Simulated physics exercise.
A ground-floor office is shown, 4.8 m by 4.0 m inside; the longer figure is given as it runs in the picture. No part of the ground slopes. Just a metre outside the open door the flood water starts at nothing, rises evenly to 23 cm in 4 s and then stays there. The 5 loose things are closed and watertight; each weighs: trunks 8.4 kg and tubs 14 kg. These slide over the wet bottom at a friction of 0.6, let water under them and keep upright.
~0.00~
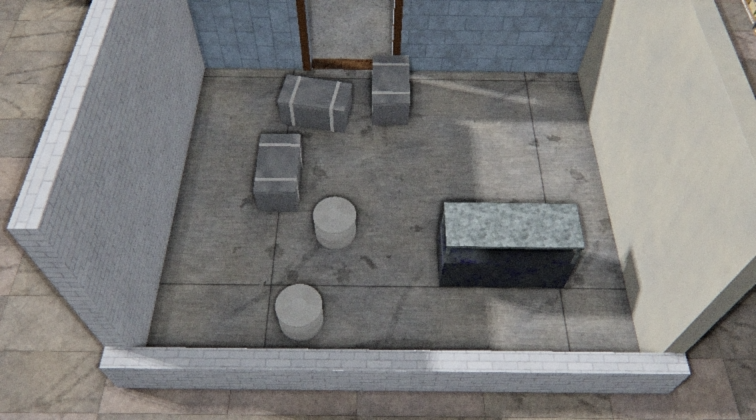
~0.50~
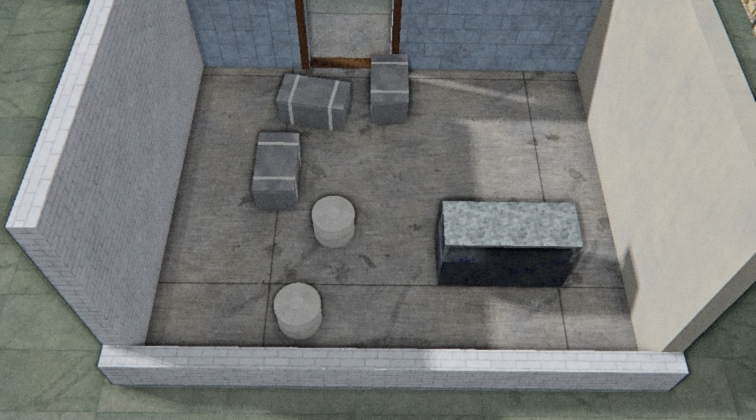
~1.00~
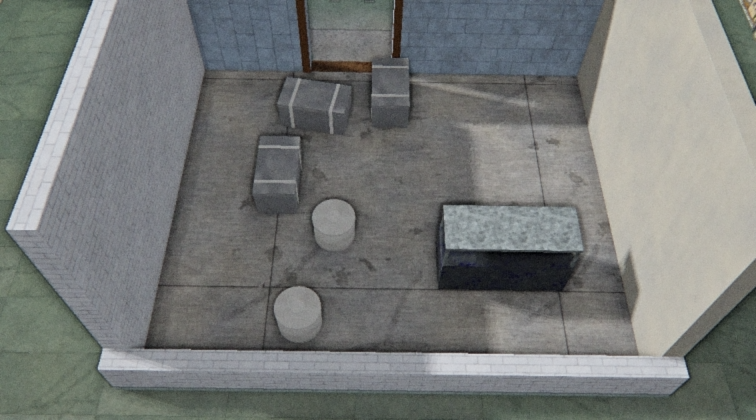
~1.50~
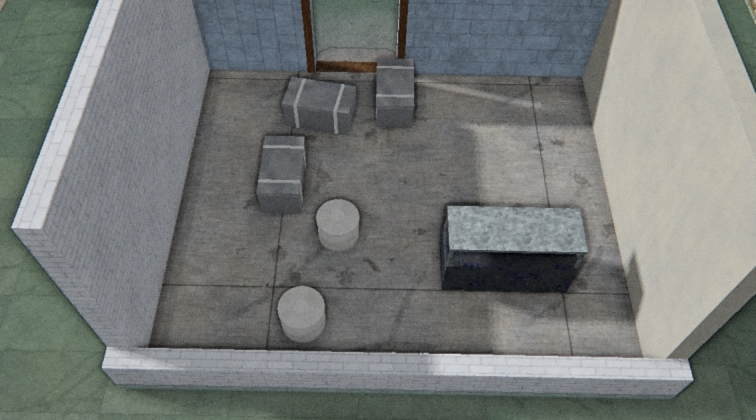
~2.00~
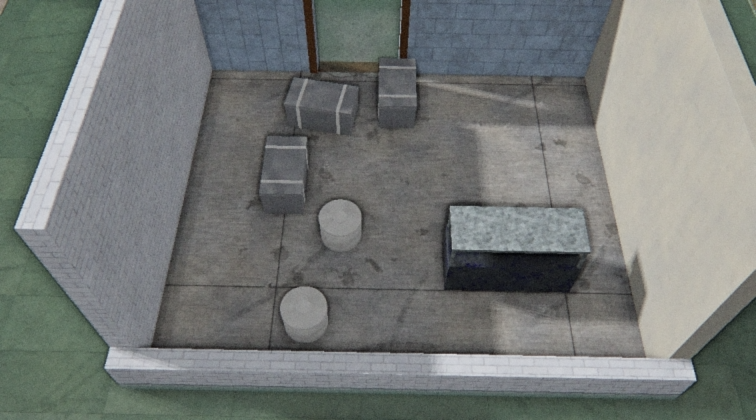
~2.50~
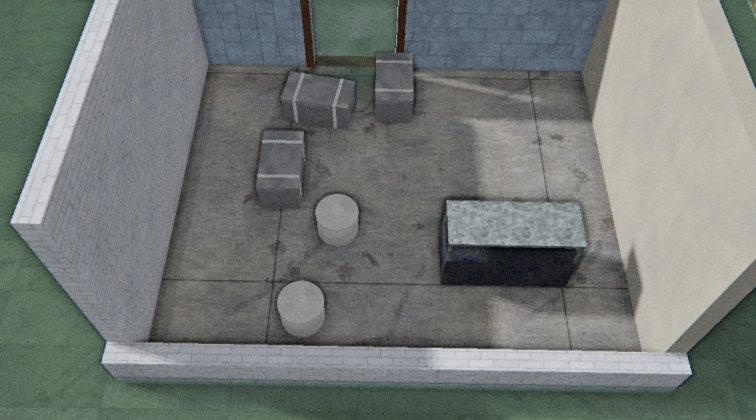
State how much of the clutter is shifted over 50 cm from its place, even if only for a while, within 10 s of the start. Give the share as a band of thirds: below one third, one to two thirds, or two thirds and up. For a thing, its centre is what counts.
The share is two thirds and up.
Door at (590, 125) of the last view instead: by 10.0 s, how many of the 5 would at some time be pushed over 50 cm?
The answer then is 3.
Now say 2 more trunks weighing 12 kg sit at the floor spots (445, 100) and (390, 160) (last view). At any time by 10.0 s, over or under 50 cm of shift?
One by one: Below; above.
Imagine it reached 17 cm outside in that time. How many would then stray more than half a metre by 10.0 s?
That would give 3.
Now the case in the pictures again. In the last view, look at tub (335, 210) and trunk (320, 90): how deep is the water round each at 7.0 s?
Depths: Near 4 cm, then near 6 cm.
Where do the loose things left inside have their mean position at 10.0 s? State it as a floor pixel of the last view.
I'd put it around (338, 239).
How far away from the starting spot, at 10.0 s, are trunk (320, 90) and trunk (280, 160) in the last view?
Shifts: 250 cm / 200 cm.
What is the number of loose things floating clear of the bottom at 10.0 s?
Of them, 4.
After 3.5 s 0 of 5 are over 50 cm from their spots; 0 afloat.
After 4.5 s 1 of 5 are over 50 cm from their spots; 1 afloat.
After 7.0 s 3 of 5 are over 50 cm from their spots; 2 afloat.
After 10.0 s 4 of 5 are over 50 cm from their spots, and 4 have been at some point; 4 afloat.
